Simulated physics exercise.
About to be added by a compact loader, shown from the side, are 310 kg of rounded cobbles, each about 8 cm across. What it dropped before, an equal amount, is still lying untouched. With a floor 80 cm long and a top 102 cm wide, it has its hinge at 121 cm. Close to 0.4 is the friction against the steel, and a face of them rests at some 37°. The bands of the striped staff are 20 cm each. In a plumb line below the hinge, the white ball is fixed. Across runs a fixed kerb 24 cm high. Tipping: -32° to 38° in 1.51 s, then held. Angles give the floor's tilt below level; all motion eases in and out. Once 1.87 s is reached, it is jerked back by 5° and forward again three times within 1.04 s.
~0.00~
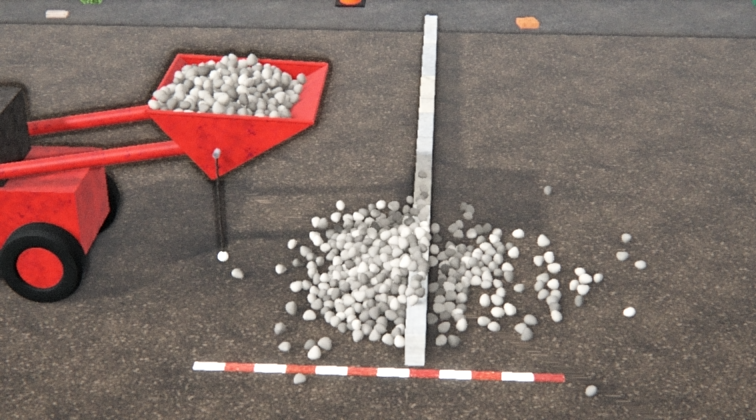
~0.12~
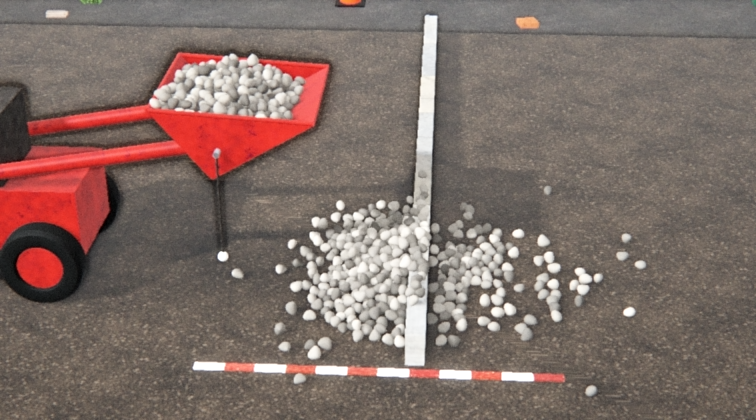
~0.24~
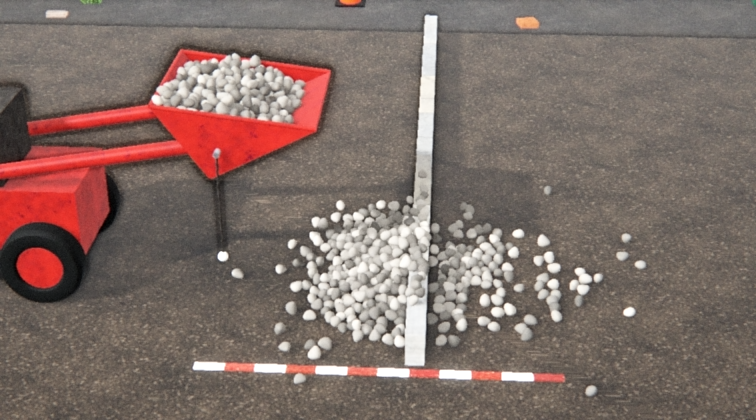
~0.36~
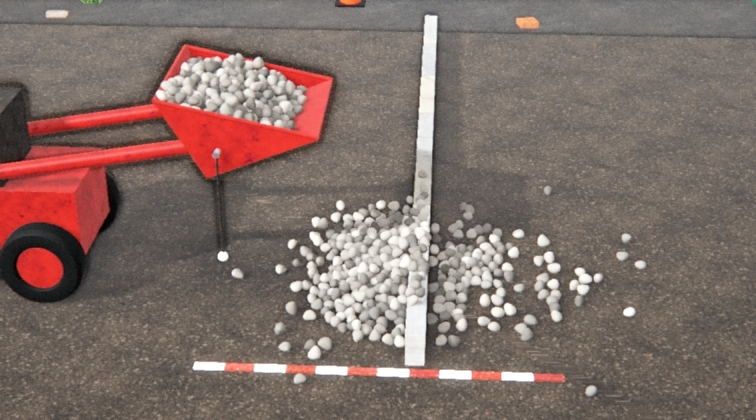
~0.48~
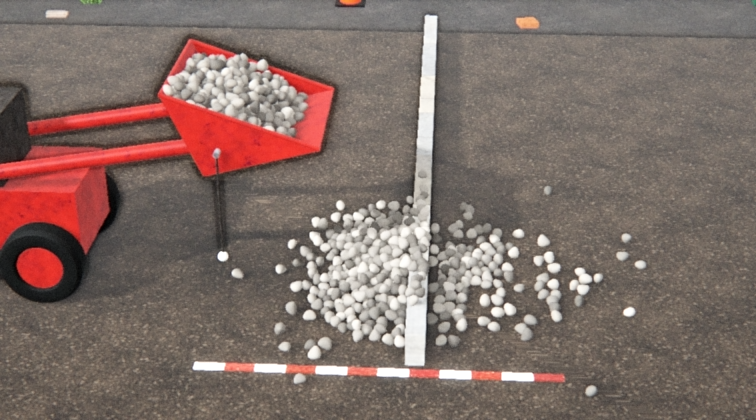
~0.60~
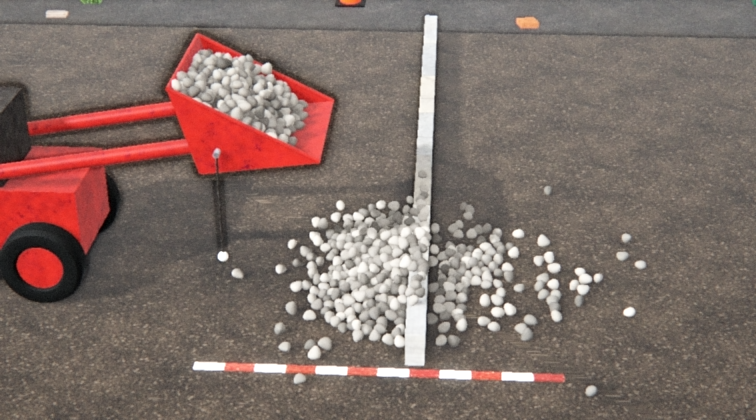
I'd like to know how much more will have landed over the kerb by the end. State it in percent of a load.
Roughly 1 in every hundred.
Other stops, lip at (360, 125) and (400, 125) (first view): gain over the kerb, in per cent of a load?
Roughly 20 per cent, then 70 per cent.
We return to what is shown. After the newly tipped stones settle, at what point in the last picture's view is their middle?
Around (345, 257) in the last picture.
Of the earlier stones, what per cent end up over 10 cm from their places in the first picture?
Some 5 percent, give or take.
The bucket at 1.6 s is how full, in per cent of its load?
Still inside: Some 35 %.
After 1.1 s the floor is at 27°; in per cent of one load, 98 in the bucket, 77 on this side of the kerb, 24 over the kerb; the foremost stones are at (609, 273).
After 1.6 s the floor is at 38°; in per cent of one load, 35 in the bucket, 141 on this side of the kerb, 24 over the kerb; the foremost stones are at (609, 273).
After 3.4 s the floor is at 38°; in per cent of one load, 0 in the bucket, 175 on this side of the kerb, 25 over the kerb; the foremost stones are at (609, 273).
After 5.8 s the floor is at 38°; in per cent of one load, 0 in the bucket, 175 on this side of the kerb, 25 over the kerb; the foremost stones are at (609, 273). Net gain over the kerb, 1.
